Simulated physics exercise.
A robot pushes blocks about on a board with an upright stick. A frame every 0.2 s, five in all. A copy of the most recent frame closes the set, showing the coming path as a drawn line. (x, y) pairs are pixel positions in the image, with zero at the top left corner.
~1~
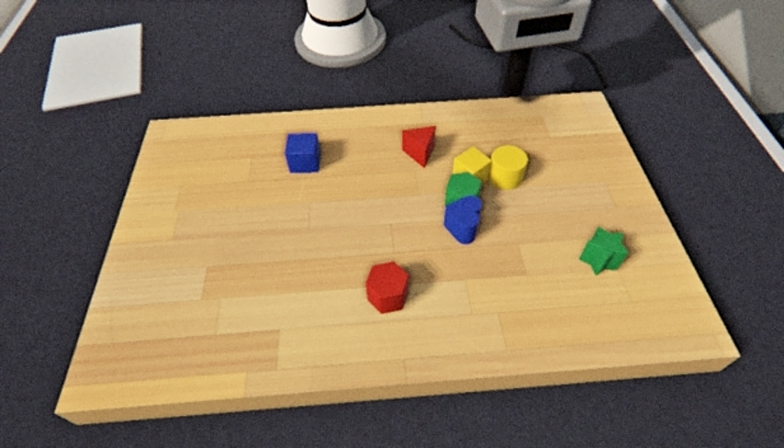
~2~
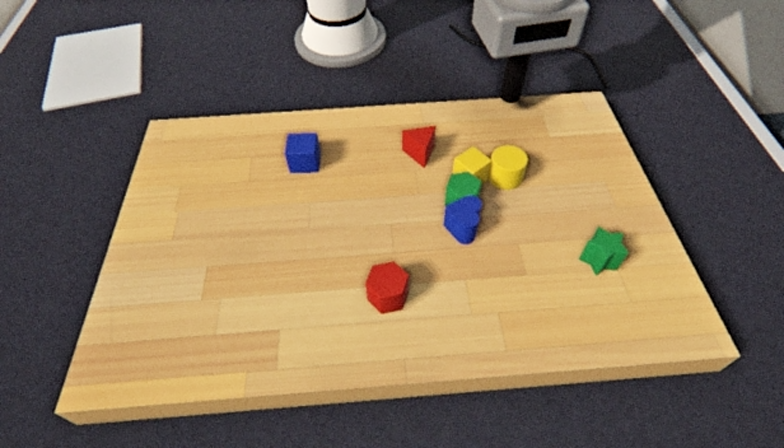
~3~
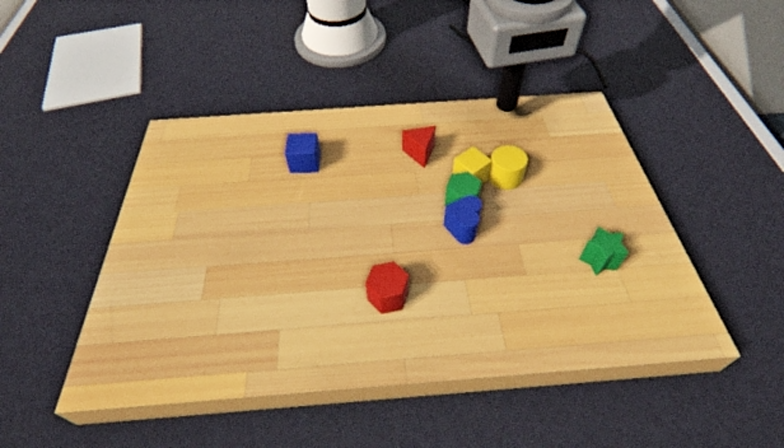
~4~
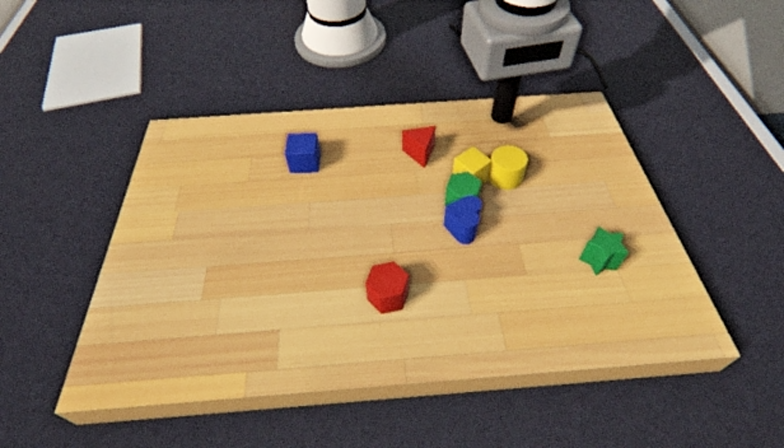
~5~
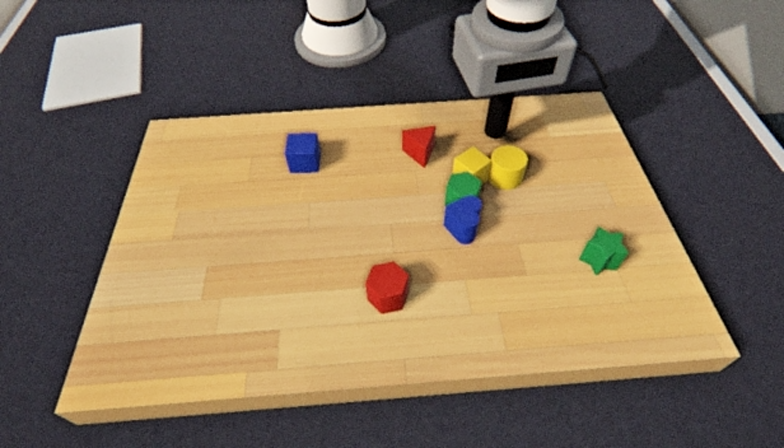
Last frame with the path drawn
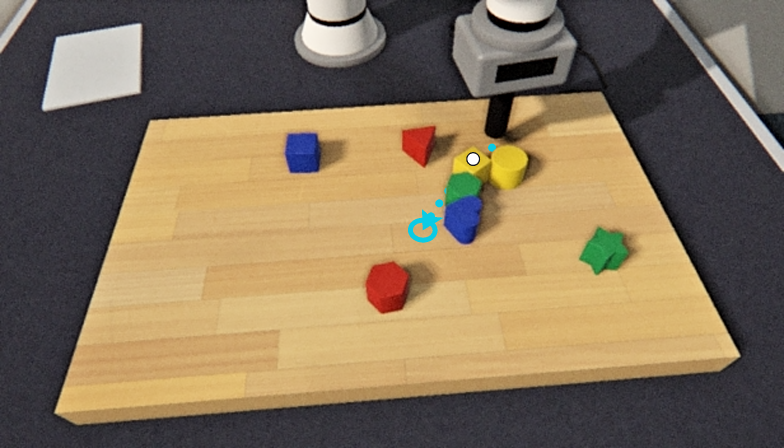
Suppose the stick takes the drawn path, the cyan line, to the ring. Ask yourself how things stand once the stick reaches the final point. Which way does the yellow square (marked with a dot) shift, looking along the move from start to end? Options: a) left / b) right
That would be a.
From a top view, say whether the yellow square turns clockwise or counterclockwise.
My answer: Anticlockwise.
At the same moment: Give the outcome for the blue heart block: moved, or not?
Once the path ends, it is somewhere new.
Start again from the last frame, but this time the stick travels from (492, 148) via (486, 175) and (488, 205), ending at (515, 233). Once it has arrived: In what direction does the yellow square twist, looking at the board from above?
Viewed from above: Clockwise.
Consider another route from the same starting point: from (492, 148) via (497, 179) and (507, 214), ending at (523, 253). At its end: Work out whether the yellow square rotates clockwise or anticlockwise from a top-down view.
Viewed from above, clockwise.
The line goes from (492, 148) by way of (454, 184) to (423, 230); the dot is on the yellow square.
On the path given first. One third of the way, stick (468, 157); green six-sided block (463, 193); blue heart block (467, 218), turned 15° clockwise; yellow square (468, 170), turned 40° anticlockwise.
Two thirds of the way, stick (444, 184); green six-sided block (460, 224), turned 15° anticlockwise; blue heart block (475, 249); yellow square (453, 199), turned 75° anticlockwise.
At the end, stick (423, 216); green six-sided block (462, 254), turned 40° anticlockwise; blue heart block (490, 273), turned 20° anticlockwise; yellow square (440, 232), turned 100° anticlockwise; yellow round block unmoved.
